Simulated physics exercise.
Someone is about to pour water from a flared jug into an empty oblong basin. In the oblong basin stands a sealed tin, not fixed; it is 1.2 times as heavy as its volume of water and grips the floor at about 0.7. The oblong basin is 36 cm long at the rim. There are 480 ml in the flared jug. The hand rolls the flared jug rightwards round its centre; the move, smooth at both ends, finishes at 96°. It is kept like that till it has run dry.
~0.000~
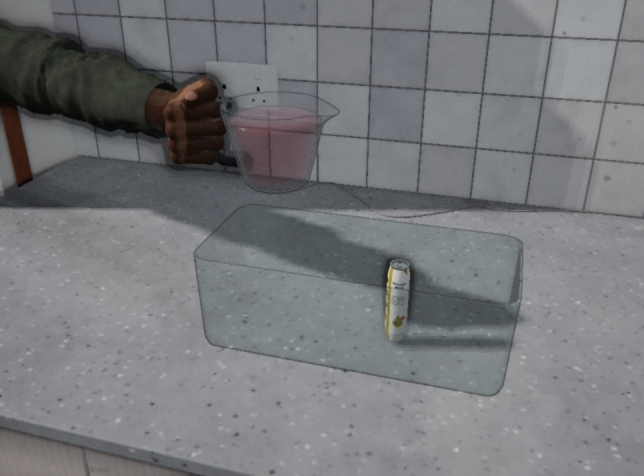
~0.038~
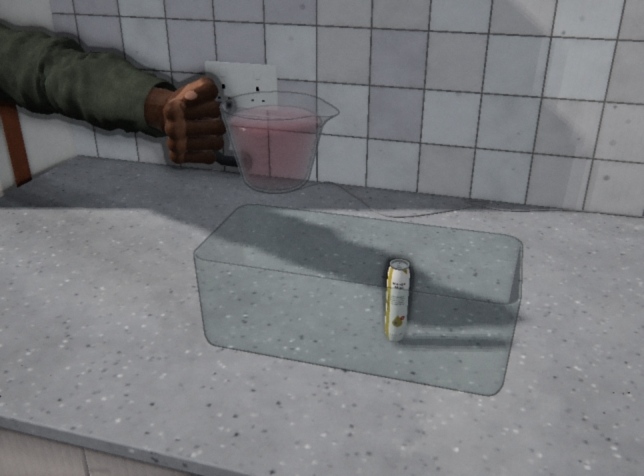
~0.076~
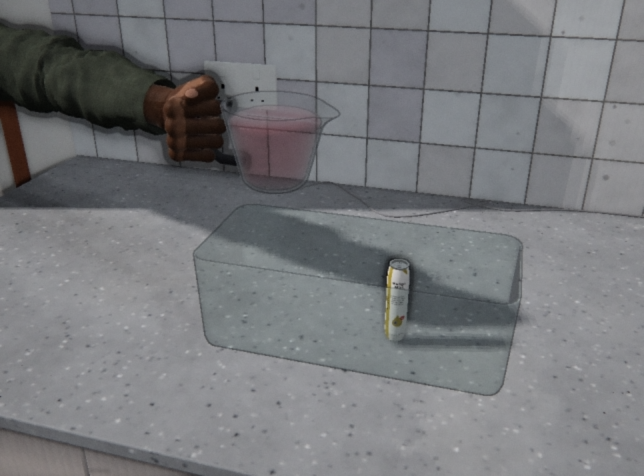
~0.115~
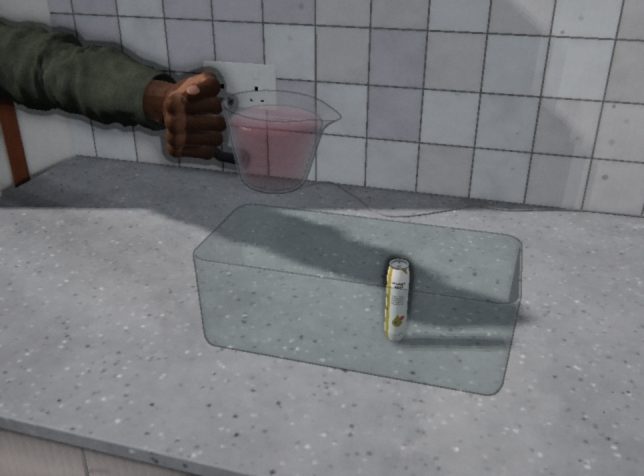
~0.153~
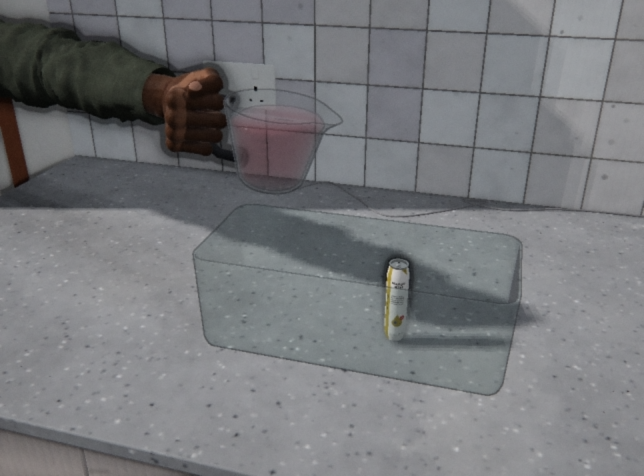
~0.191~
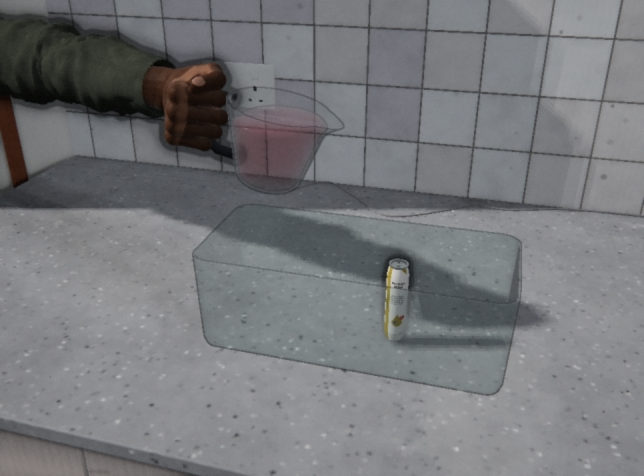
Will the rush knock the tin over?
It goes over.
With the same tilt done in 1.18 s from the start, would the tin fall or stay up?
Then it topples.
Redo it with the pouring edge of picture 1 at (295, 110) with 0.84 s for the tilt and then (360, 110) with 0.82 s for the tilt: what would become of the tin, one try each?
First it remains upright; then it goes over.
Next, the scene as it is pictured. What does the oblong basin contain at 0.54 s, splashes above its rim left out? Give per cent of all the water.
About 14 per cent.
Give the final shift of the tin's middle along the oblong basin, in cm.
About 7.5 cm.
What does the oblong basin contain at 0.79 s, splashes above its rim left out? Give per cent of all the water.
About 76 per cent.
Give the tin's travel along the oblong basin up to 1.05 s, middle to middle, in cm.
About 8 cm.
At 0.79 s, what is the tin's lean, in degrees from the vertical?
It is at some 65°.
Then, 0.54 s in, the tilt is 68° and 62 per cent is still to pour; the tin stands where it began.
Then, 0.79 s in, the tilt is 95° and 12 per cent is still to pour; the tin lies on its side.
Then, 1.05 s in, the tilt is 96° and 0 per cent is still to pour; the tin lies on its side.
Then, 1.34 s in, the tilt is 96° and 0 per cent is still to pour; the tin lies on its side.
Finally, the tin lies on its side.
